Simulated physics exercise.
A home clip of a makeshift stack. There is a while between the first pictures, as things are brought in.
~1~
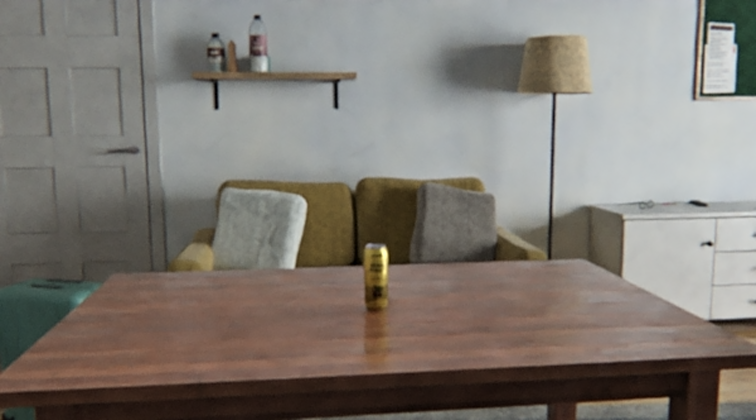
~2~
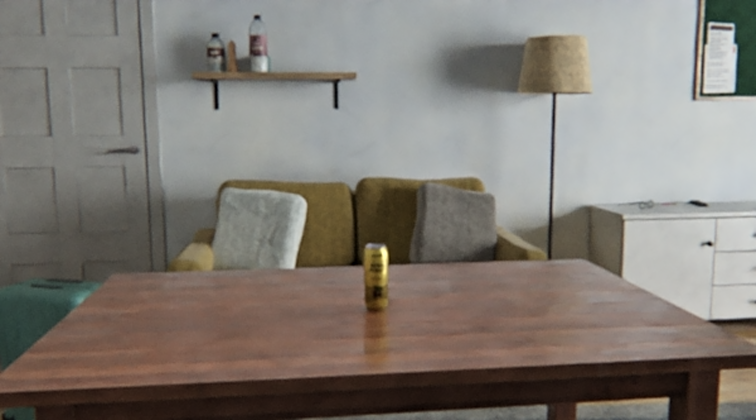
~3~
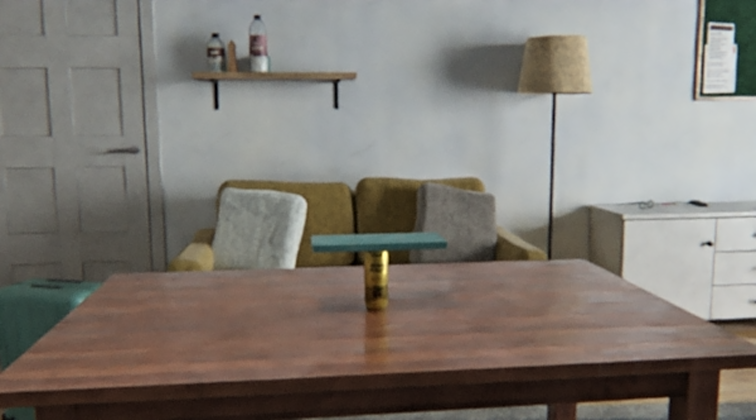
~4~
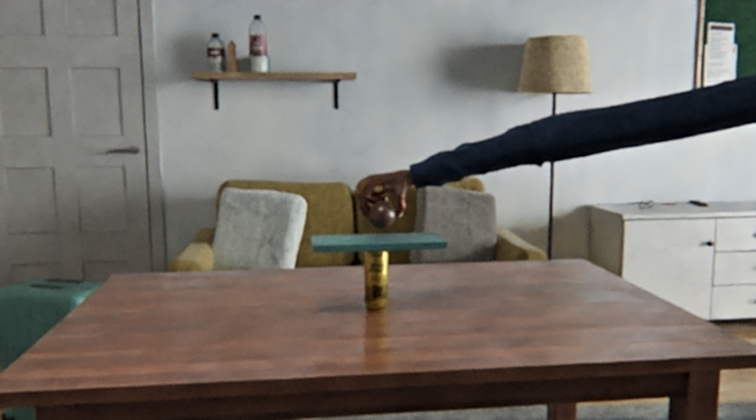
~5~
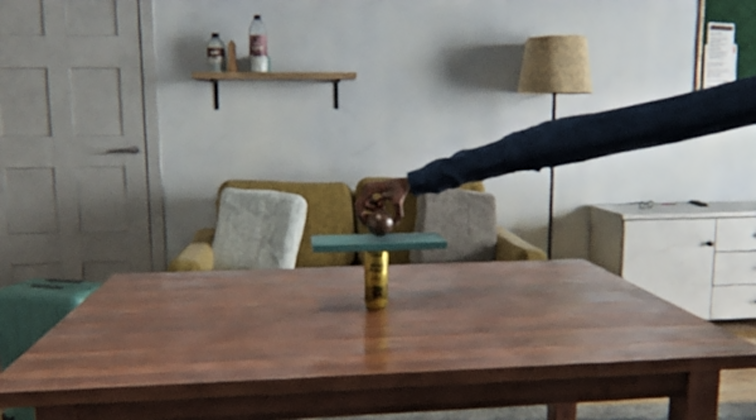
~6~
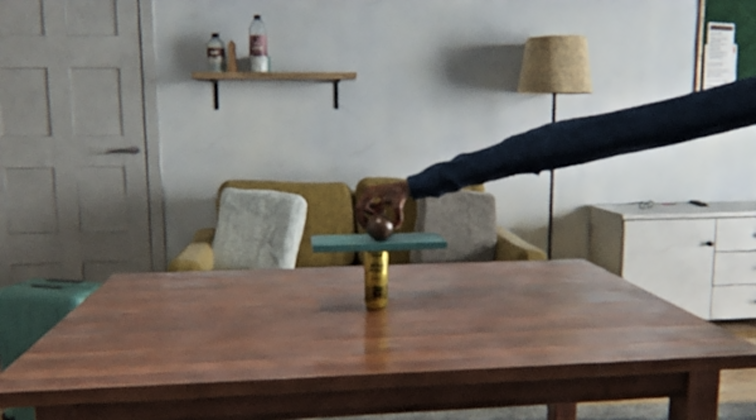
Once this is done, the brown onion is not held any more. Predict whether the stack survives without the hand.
My guess is the stack will stay standing.
Then, 0.20 s later than the last frame, all is still.
Then, 0.50 s later than the last frame, brown onion resting near (380, 227).
When it is over, all 3 as before. End places, in pixels of the last picture, brown onion near (380, 227). The stack holds.
